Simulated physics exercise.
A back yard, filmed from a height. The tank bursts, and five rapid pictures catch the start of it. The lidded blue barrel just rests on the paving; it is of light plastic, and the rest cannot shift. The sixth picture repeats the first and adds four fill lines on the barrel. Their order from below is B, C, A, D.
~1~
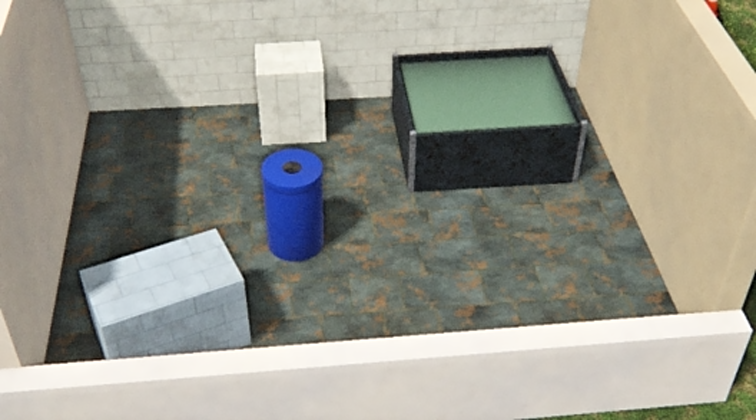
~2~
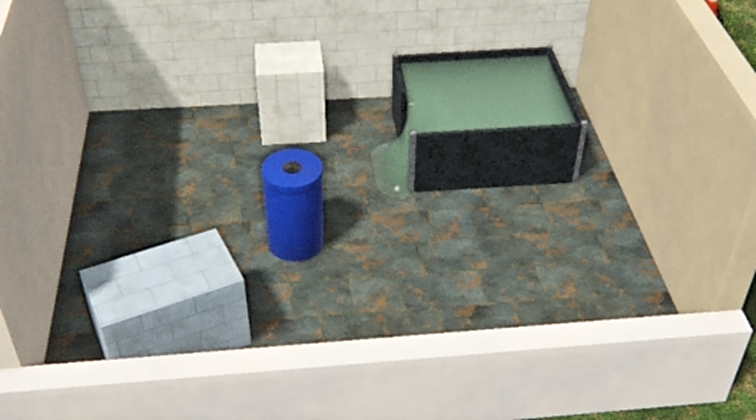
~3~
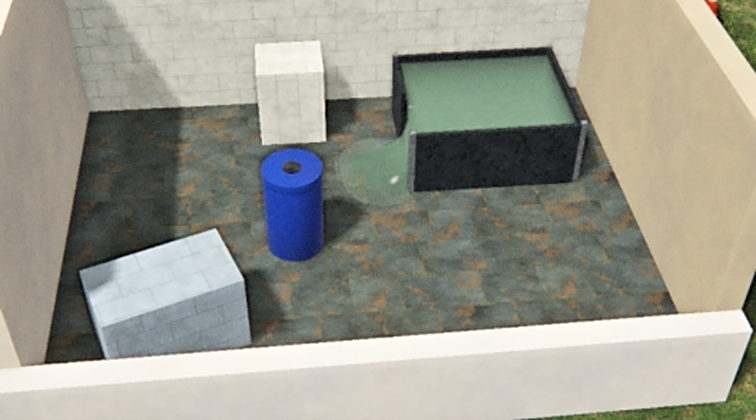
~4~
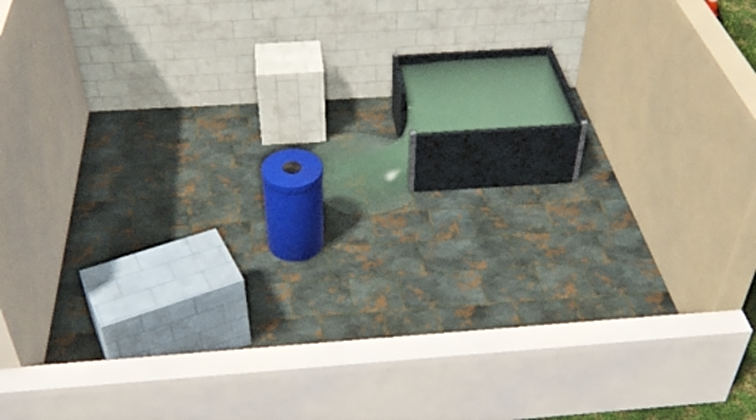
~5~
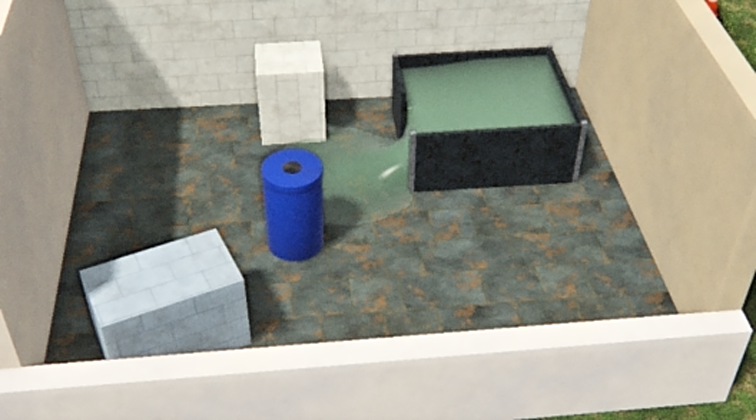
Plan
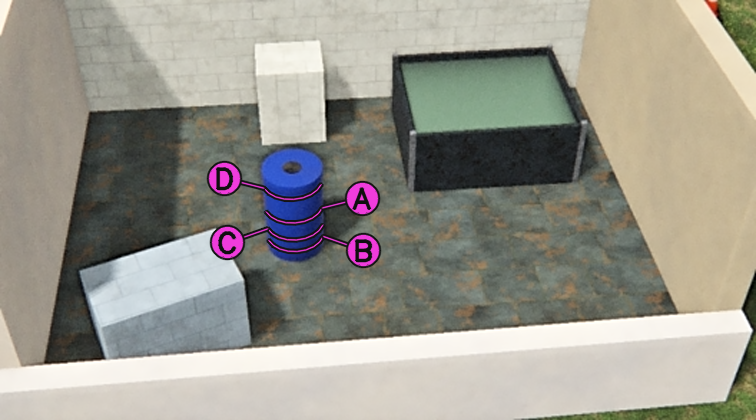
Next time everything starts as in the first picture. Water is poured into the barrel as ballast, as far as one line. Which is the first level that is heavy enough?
Use level C.
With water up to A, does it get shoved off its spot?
No, not at all.
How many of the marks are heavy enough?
Three.
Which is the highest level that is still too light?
B it is.
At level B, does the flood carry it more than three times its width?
No, less.
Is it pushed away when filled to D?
No, not at all.
On the marked copy, A at (295, 222); B at (297, 251); C at (296, 240); D at (293, 199); from the bottom up B, C, A, D.
For level A, it does not move.
For level B, it is pushed about its own width away.
For level C, it does not move.
For level D, it does not move.
